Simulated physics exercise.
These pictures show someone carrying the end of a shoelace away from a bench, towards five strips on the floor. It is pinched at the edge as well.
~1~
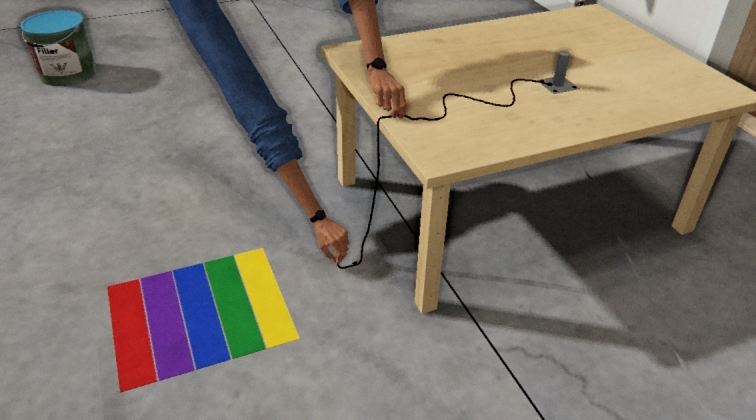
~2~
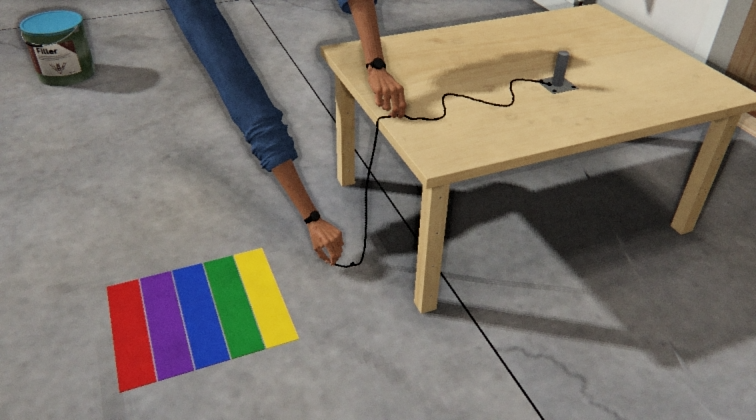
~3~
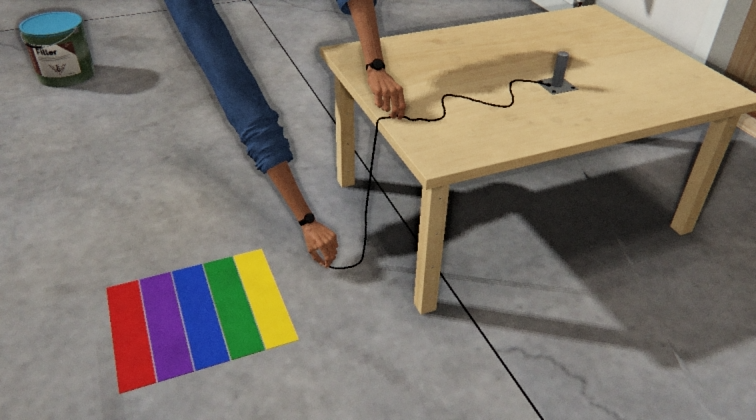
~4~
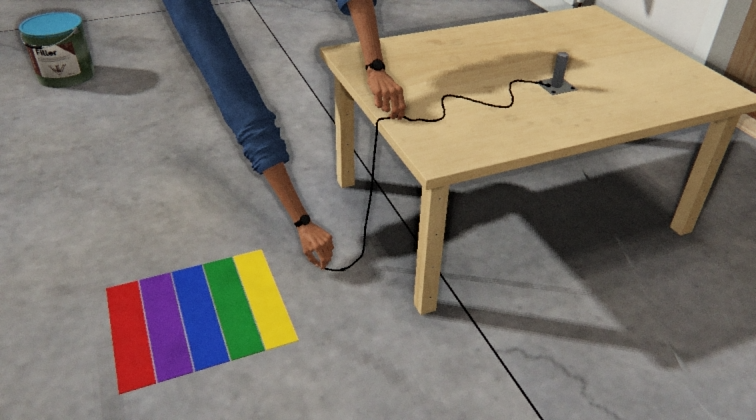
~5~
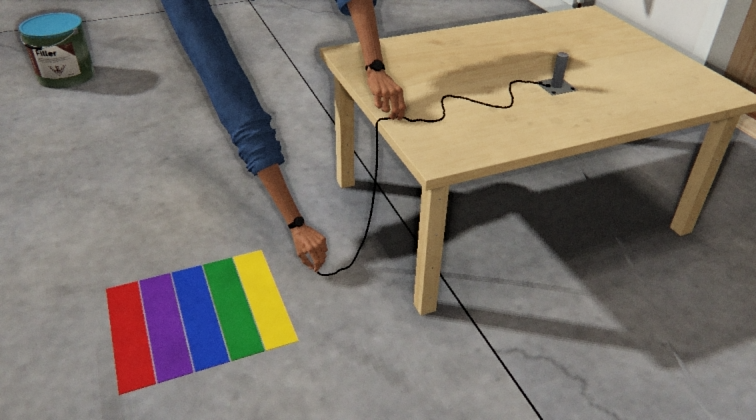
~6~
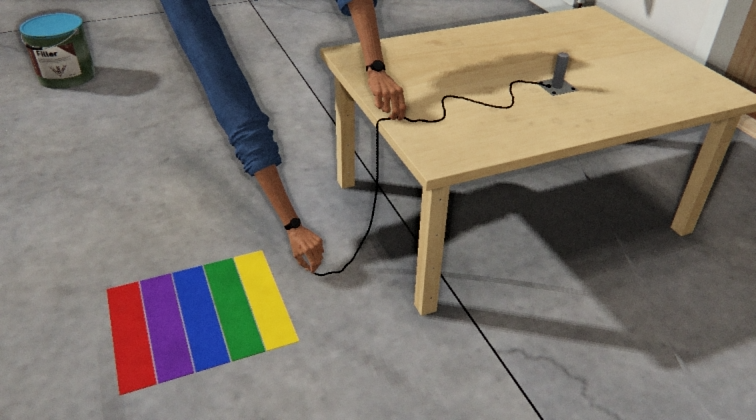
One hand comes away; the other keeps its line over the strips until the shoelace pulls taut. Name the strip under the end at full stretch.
The end stops over the red strip.
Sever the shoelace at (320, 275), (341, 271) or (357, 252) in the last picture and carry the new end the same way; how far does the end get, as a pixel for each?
Near (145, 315), (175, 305) and (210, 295).
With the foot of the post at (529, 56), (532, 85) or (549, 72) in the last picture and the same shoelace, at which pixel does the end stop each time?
The places are (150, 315), (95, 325) and (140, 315).
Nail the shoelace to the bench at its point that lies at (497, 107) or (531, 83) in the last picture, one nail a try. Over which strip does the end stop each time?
Try by try: Purple; red.
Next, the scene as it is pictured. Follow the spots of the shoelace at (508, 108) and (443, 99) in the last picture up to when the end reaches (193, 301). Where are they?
They go to (469, 106) and to (403, 120).
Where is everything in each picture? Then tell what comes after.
End (336, 261); yellow (277, 325); green (243, 335); blue (209, 345); purple (172, 355); red (136, 366), in the first frame.
End (330, 262); shoelace through (514, 80) (490, 104) (445, 111) (381, 119) (367, 189) (365, 246), in the second frame.
End (325, 264), in the third frame.
End (321, 266); shoelace through (514, 82) (490, 105) (444, 112) (380, 120) (372, 190) (364, 247), in the fourth frame.
End (314, 268), in the fifth frame.
End (311, 270); shoelace through (514, 82) (490, 106) (445, 113) (381, 121) (377, 190) (359, 247), in the sixth frame.
Soon after, end near (192, 301); over blue.
Then, end near (149, 313); over purple.
At full stretch, end near (123, 320); over red. It gets as far as the red strip.
